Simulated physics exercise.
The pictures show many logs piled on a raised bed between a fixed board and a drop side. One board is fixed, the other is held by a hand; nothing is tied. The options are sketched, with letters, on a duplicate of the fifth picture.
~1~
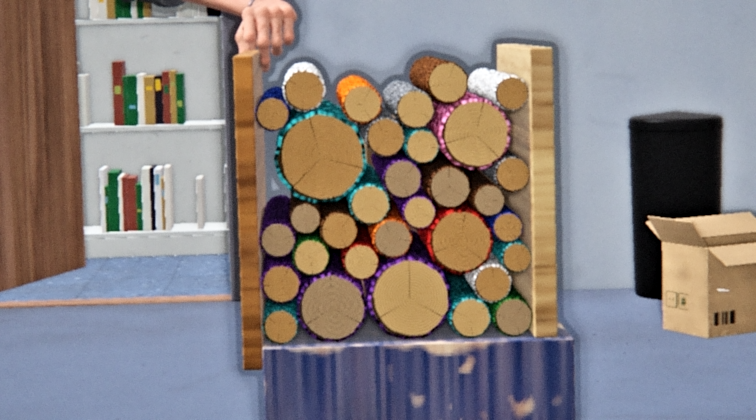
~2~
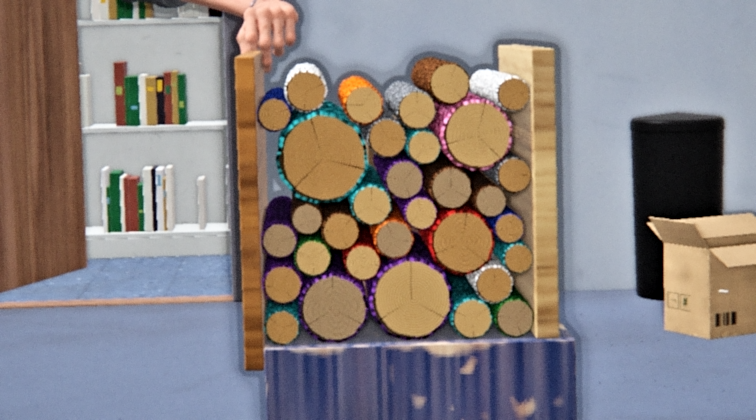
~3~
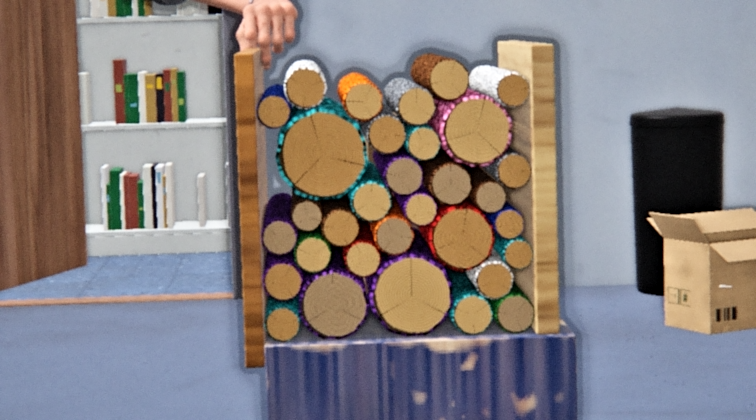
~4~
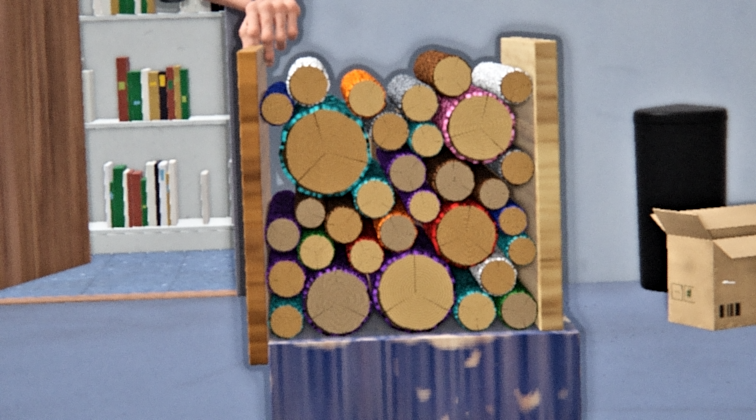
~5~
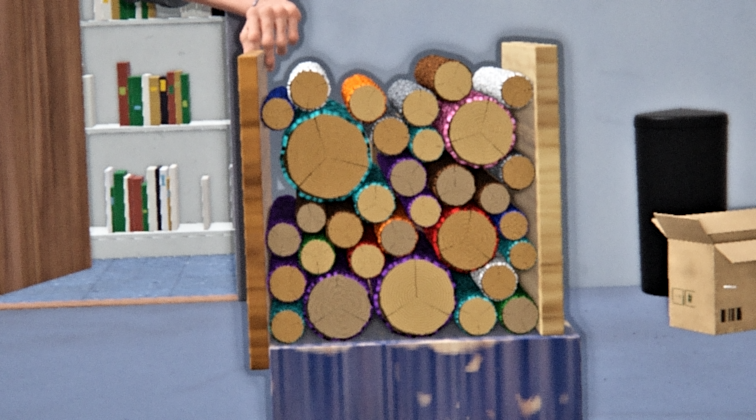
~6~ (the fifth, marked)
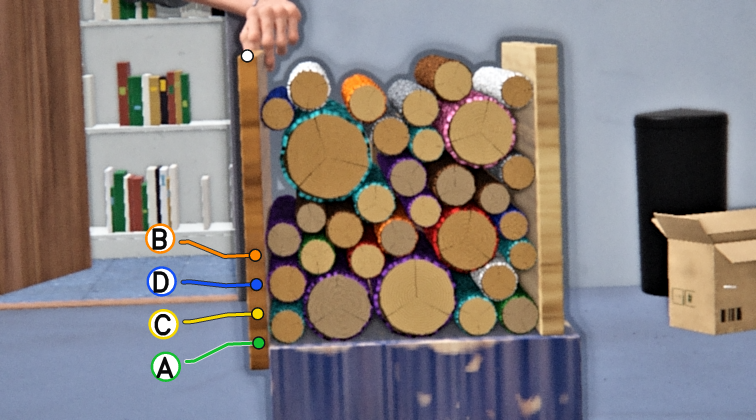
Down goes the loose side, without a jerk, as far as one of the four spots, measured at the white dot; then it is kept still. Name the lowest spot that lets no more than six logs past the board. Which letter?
No lower than B.
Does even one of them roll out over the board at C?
Yes, at C.
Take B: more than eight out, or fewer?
At B, fewer than eight.
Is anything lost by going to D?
At D: Yes.
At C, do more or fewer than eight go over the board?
It loses more than eight.
On the copy, A at (259, 343); B at (256, 255); C at (258, 314); D at (257, 285); the white dot at (248, 56).
On B. First, top of the board (261, 141).
Then, top of the board (264, 237).
Finally, top of the board (265, 254), two out over the board.
By contrast, A more than six out over the board; C more than six out over the board; D more than six out over the board.
